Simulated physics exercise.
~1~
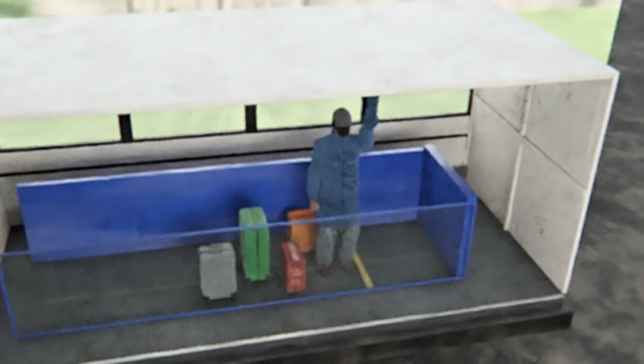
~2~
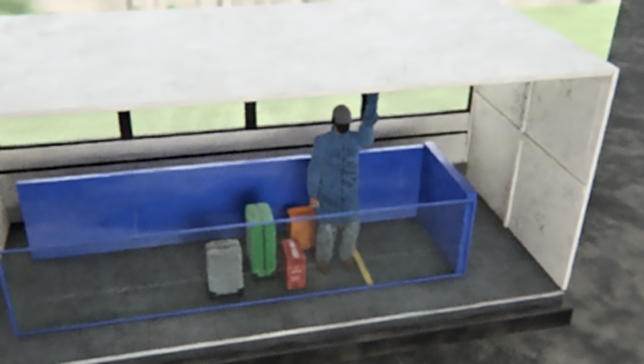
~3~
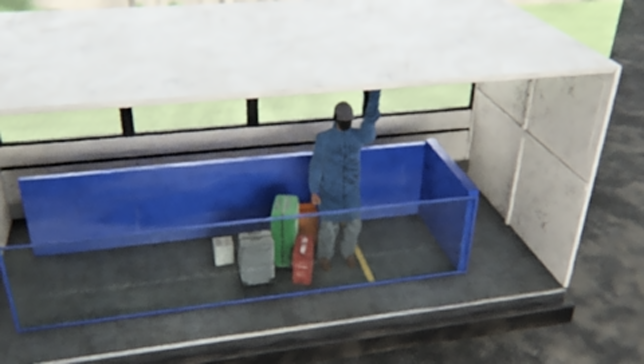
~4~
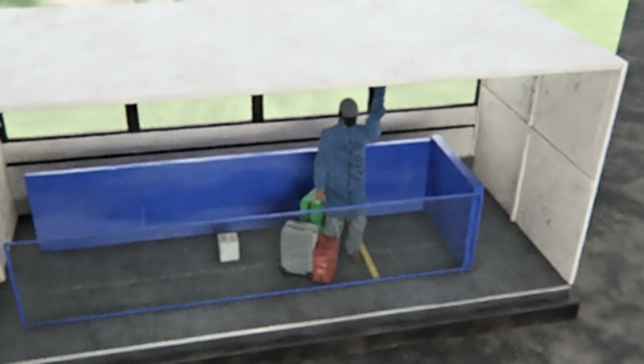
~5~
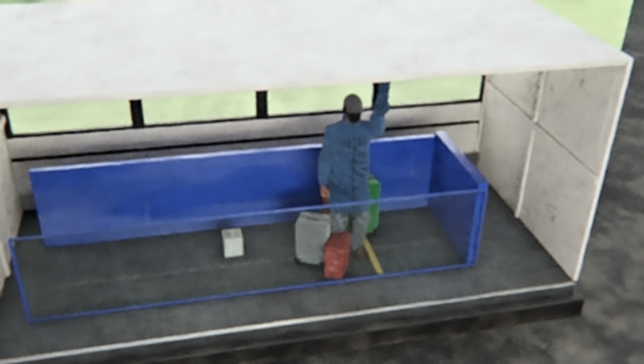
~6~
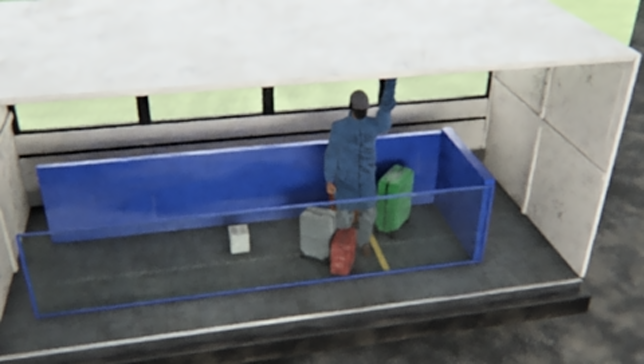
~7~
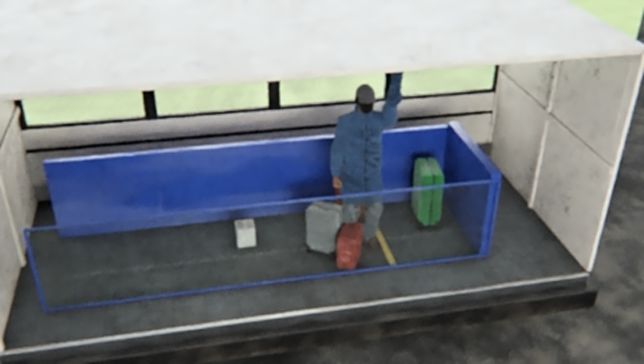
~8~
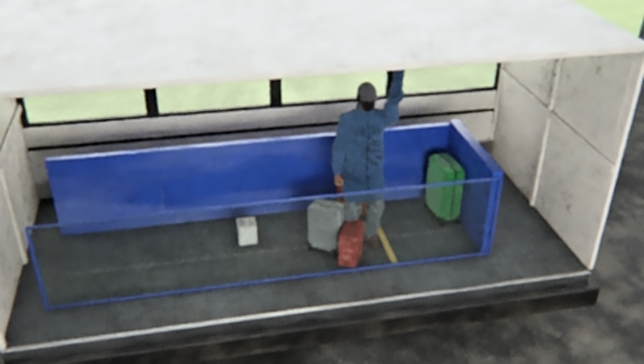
In a tram bay, luggage slides right and only the green case passes the yellow line.
